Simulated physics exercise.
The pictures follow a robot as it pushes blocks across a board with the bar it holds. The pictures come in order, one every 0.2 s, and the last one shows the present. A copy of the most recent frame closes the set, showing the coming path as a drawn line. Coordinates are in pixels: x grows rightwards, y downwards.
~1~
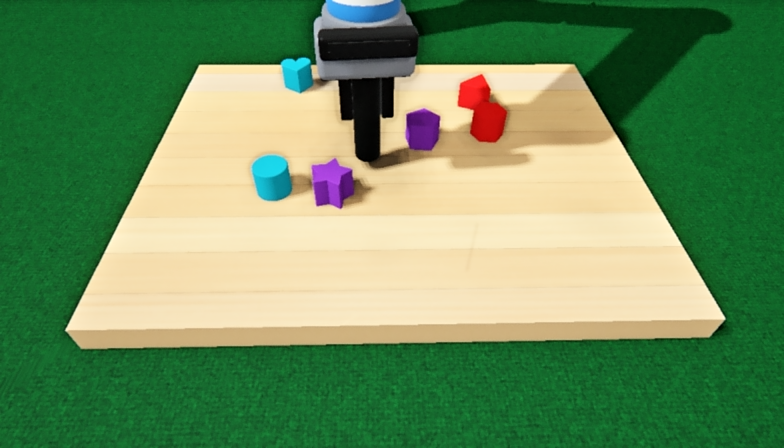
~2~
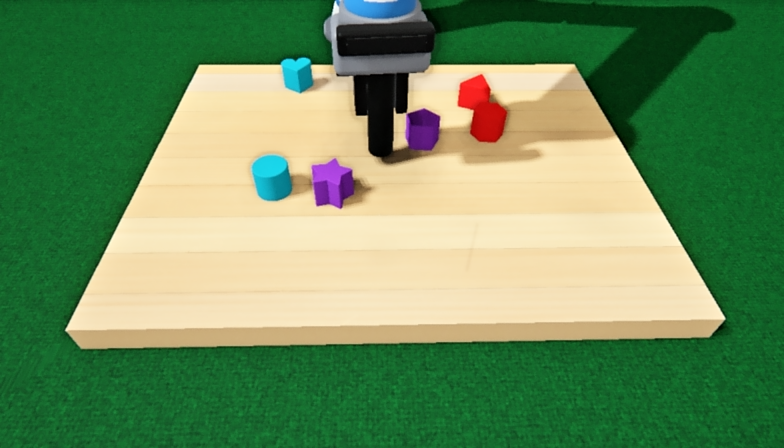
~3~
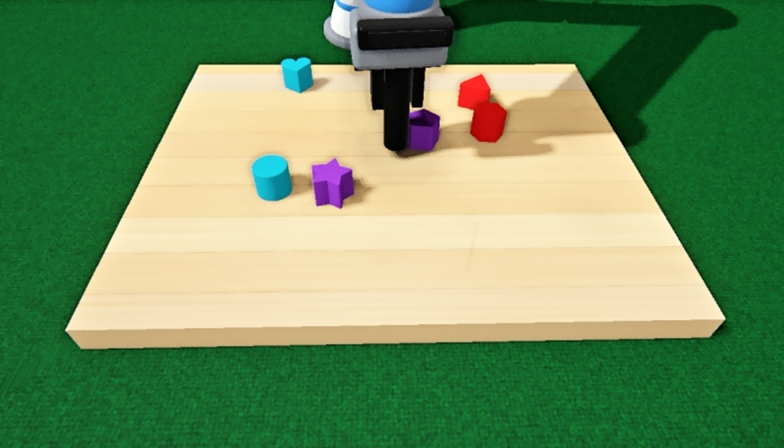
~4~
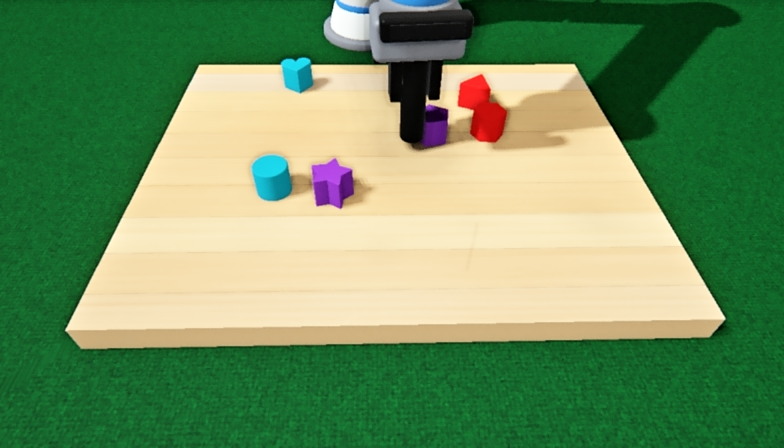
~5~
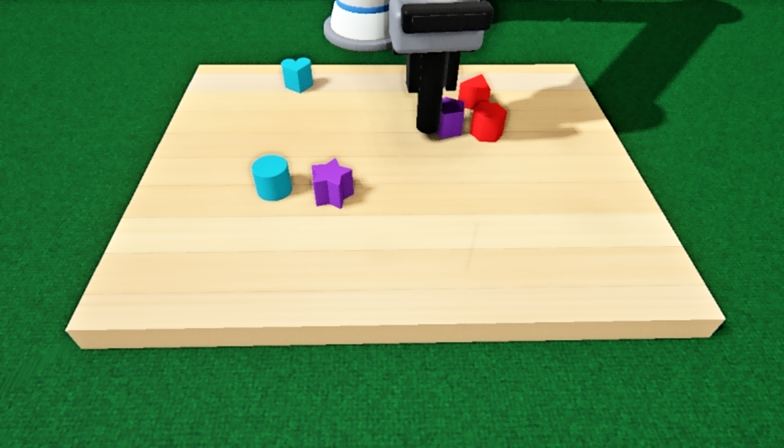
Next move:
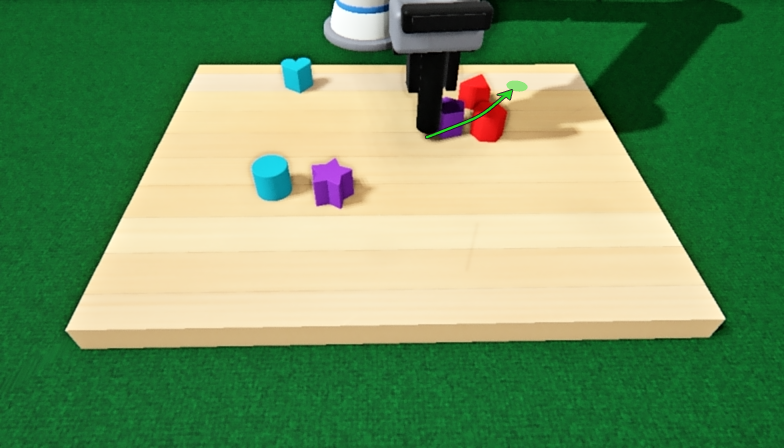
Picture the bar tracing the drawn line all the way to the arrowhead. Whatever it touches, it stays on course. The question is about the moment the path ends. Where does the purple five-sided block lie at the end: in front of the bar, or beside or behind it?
By the time the path ends, the purple five-sided block is still sitting right in front of the bar.
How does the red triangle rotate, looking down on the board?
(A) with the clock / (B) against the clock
The one that fits is B, against the clock.
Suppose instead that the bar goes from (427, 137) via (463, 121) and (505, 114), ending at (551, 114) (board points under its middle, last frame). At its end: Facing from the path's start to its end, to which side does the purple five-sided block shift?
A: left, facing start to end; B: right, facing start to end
Choice A: Left, facing start to end.
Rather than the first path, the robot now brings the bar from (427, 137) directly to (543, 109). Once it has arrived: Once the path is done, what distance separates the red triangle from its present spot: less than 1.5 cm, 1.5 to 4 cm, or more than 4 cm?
The red triangle moves 1.5-4 cm.
The drawn path runs from (427, 137) through (466, 122) and (495, 104) to (517, 86).
On the path given first. One third of the way, bar at (468, 113); purple five-sided block at (485, 88), turned 20° anticlockwise; red triangle at (484, 76), turned 20° anticlockwise.
Two thirds of the way, bar at (497, 95); purple five-sided block at (508, 70), turned 45° anticlockwise; red triangle at (489, 61), turned 50° anticlockwise.
At the end, bar at (519, 78); purple five-sided block at (526, 53), turned 50° anticlockwise; red triangle at (488, 58), turned 70° anticlockwise; red hexagon not moved.
